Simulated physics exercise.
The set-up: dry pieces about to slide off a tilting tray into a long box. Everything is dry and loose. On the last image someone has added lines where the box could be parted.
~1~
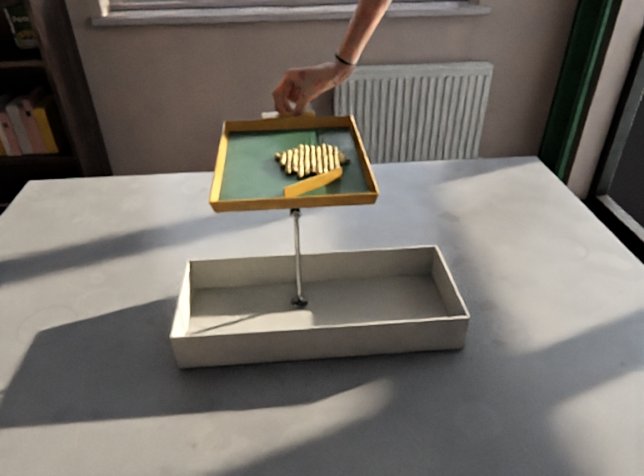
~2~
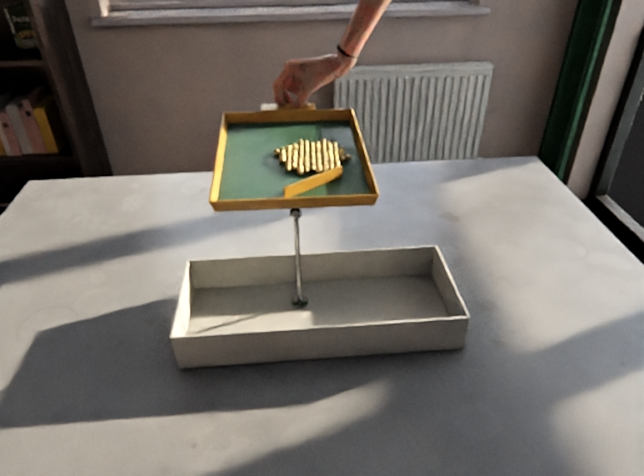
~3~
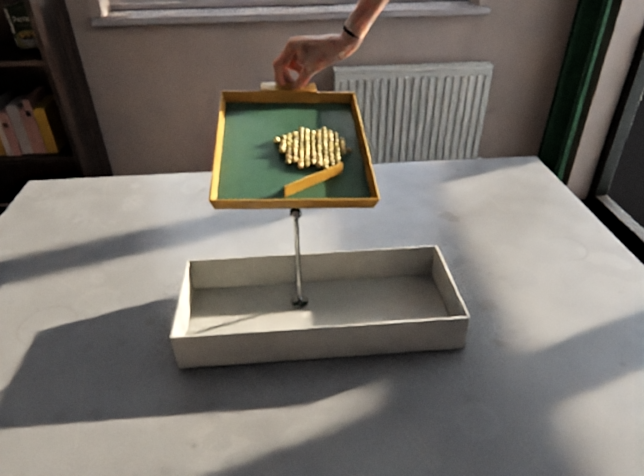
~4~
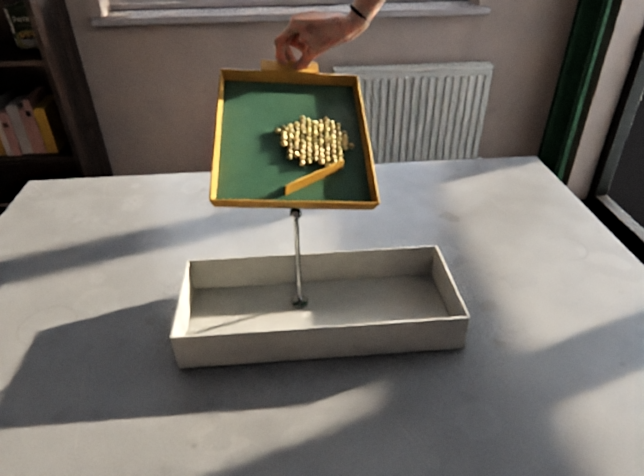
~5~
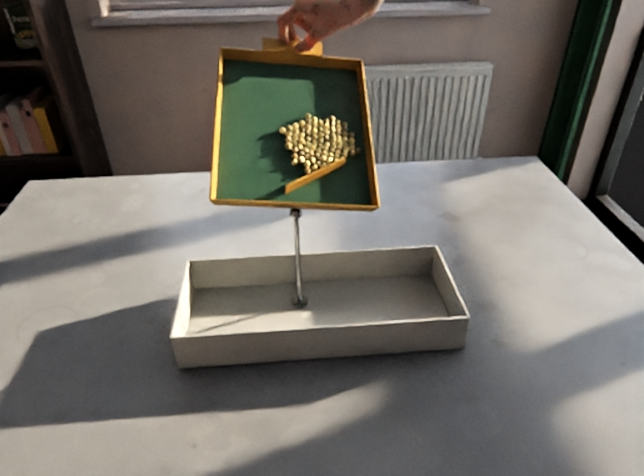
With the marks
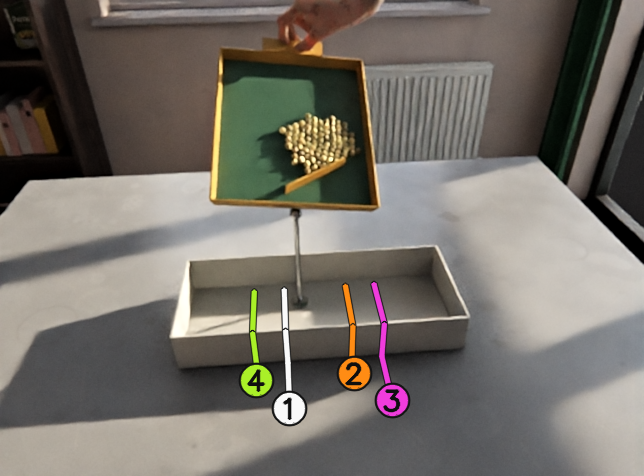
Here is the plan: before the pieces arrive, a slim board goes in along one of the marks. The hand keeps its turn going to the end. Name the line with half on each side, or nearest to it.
2 works best here.
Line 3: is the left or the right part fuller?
The left side.
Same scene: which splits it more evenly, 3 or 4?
Line 3.
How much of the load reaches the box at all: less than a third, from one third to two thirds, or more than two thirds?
About that: More than two thirds.
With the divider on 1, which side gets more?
More lands on the right.
On the marked copy, line 1 crosses the front rim at (285, 329); line 2 crosses the front rim at (352, 325); line 3 crosses the front rim at (384, 323); line 4 crosses the front rim at (252, 332).
If 1 is chosen, of what is caught, a small part on the left of the divider, nearly all on the right.
If 2 is chosen, of what is caught, about half on the left of the divider, about half on the right.
If 3 is chosen, of what is caught, most on the left of the divider, about a quarter on the right.
If 4 is chosen, of what is caught, none on the left of the divider, all on the right.
